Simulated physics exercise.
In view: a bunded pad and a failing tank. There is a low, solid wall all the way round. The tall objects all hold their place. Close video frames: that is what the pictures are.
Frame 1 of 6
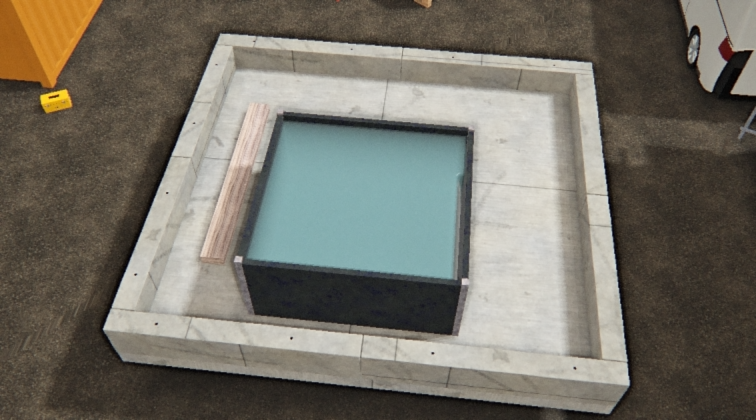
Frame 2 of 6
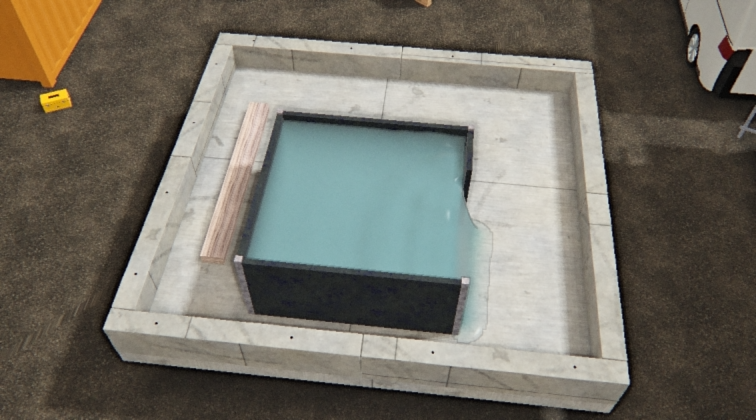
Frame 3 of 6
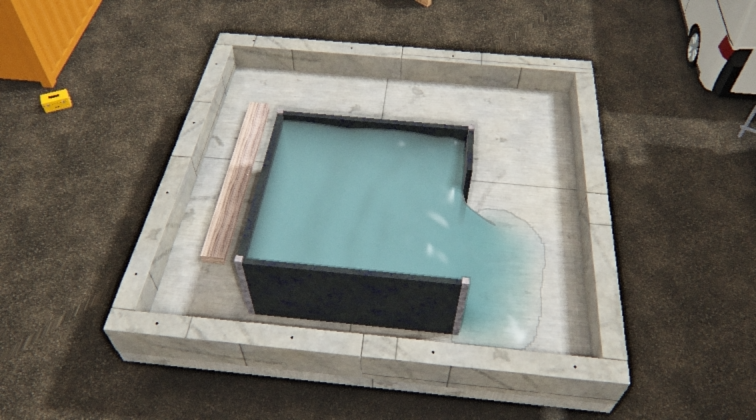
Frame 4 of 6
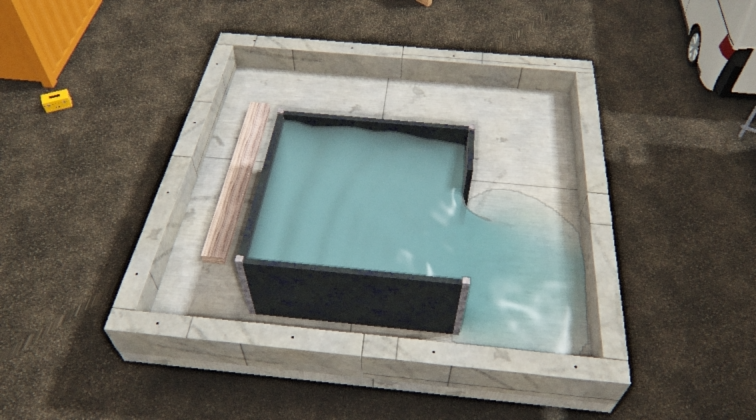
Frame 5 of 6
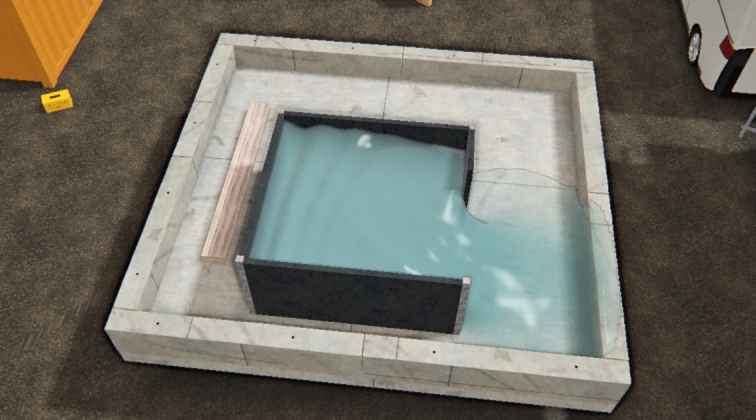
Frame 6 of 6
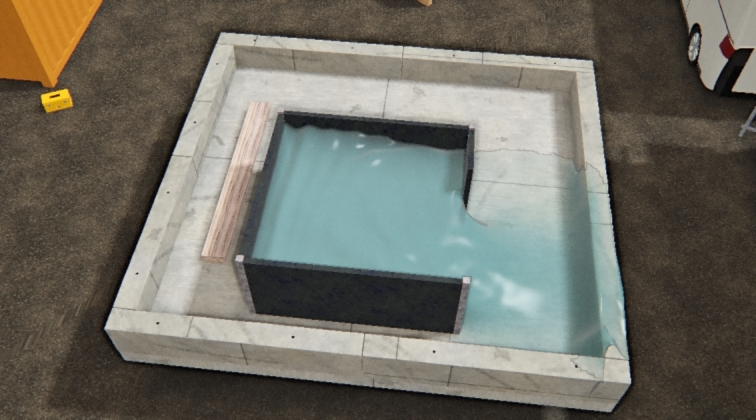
A dark open tank leaks bluish water through its right side, flooding the walled pad's right side.
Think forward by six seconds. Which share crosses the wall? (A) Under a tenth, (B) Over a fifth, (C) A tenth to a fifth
Option C: A tenth to a fifth.
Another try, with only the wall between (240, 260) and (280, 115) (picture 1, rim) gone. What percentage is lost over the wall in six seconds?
Some 18 in a hundred.
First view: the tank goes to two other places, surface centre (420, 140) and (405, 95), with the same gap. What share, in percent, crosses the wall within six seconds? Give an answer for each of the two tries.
The first try gives 18 per cent and the second 14 per cent.
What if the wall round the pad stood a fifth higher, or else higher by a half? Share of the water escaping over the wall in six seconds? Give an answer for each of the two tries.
First try 10 per cent, second try 6 per cent.
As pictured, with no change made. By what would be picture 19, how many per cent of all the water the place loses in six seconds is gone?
Roughly 90 percent of it.
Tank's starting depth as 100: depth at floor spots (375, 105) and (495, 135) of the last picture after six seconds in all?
10 and 20 %, in that order.
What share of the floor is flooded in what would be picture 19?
My guess is around 60 in a hundred.
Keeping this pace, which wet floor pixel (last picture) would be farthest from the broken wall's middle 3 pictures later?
Roughly (558, 105).
A moment on, water covers 25 % of the floor; the low wall has let 1 % over.
Next, water covers 30 % of the floor; the low wall has let 5 % over.
Then, water covers 55 % of the floor; the low wall has let 15 % over.
Later, water covers 70 % of the floor; the low wall has let 16 % over.
In the end, water covers 80 % of the floor; the low wall has let 16 % over.
